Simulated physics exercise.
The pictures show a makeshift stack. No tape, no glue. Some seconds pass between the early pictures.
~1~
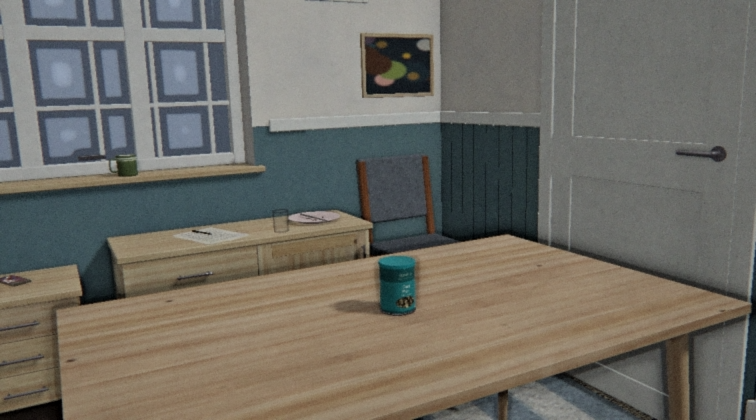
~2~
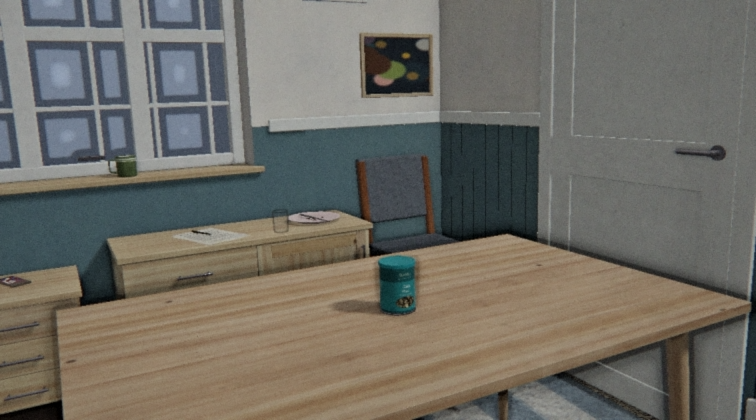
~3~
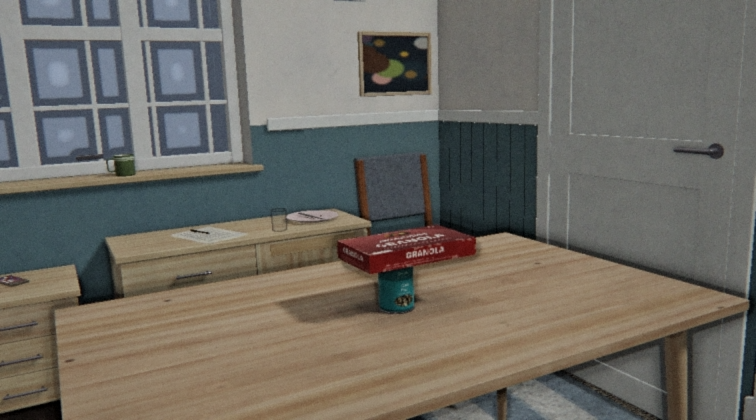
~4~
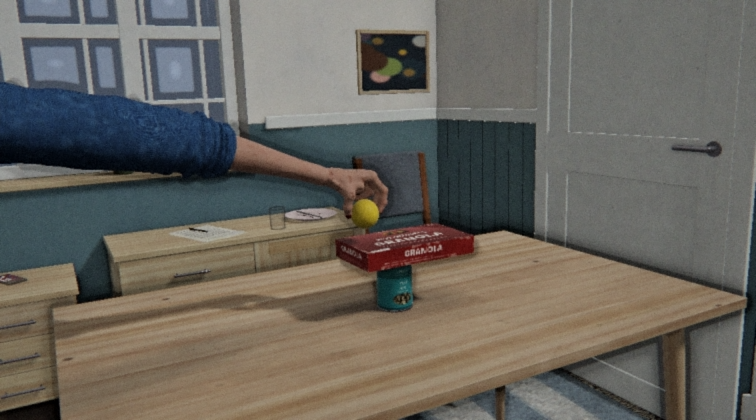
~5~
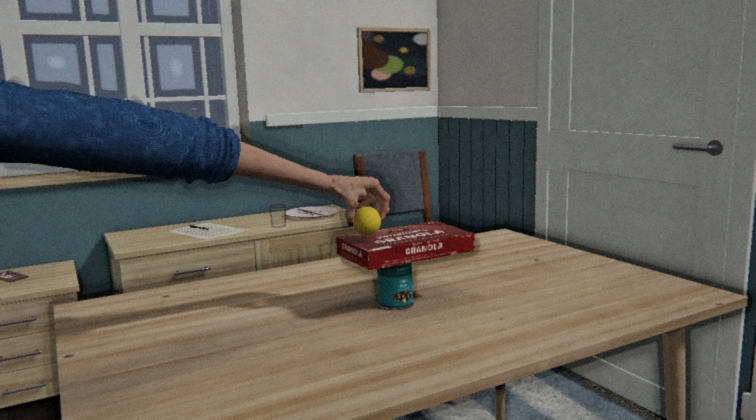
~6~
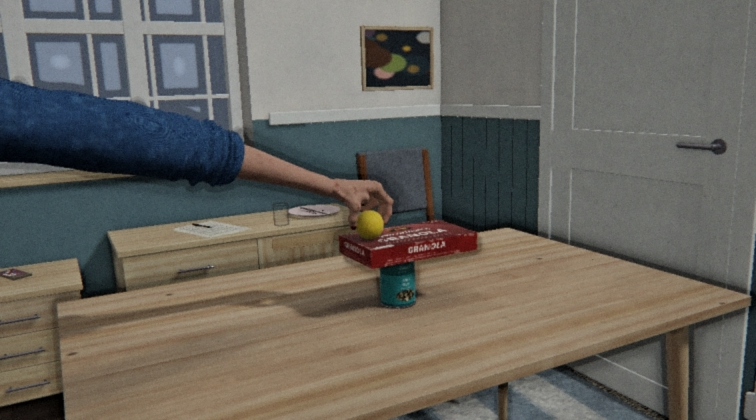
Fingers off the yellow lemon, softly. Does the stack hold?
Outcome: The stack stays up.
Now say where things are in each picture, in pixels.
In the first picture, the last thing is not in view yet; turquoise tin (397, 285).
In the second picture, the last thing is not in view yet; turquoise tin (397, 285).
In the third picture, the last thing is not in view yet; turquoise tin (396, 284).
The fourth picture shows coming down; yellow lemon (364, 214); turquoise tin (394, 282).
The fifth picture shows coming down; yellow lemon (367, 221); turquoise tin (395, 280).
The sixth picture shows in place under the hand; yellow lemon (369, 225); turquoise tin (398, 279).
Then, 0.30 s later than the last frame, all is still.
Then, 0.70 s later than the last frame, yellow lemon resting near (369, 225).
When it is over, all 3 as before. End places, in pixels of the last picture, yellow lemon near (369, 225). The stack keeps its balance.
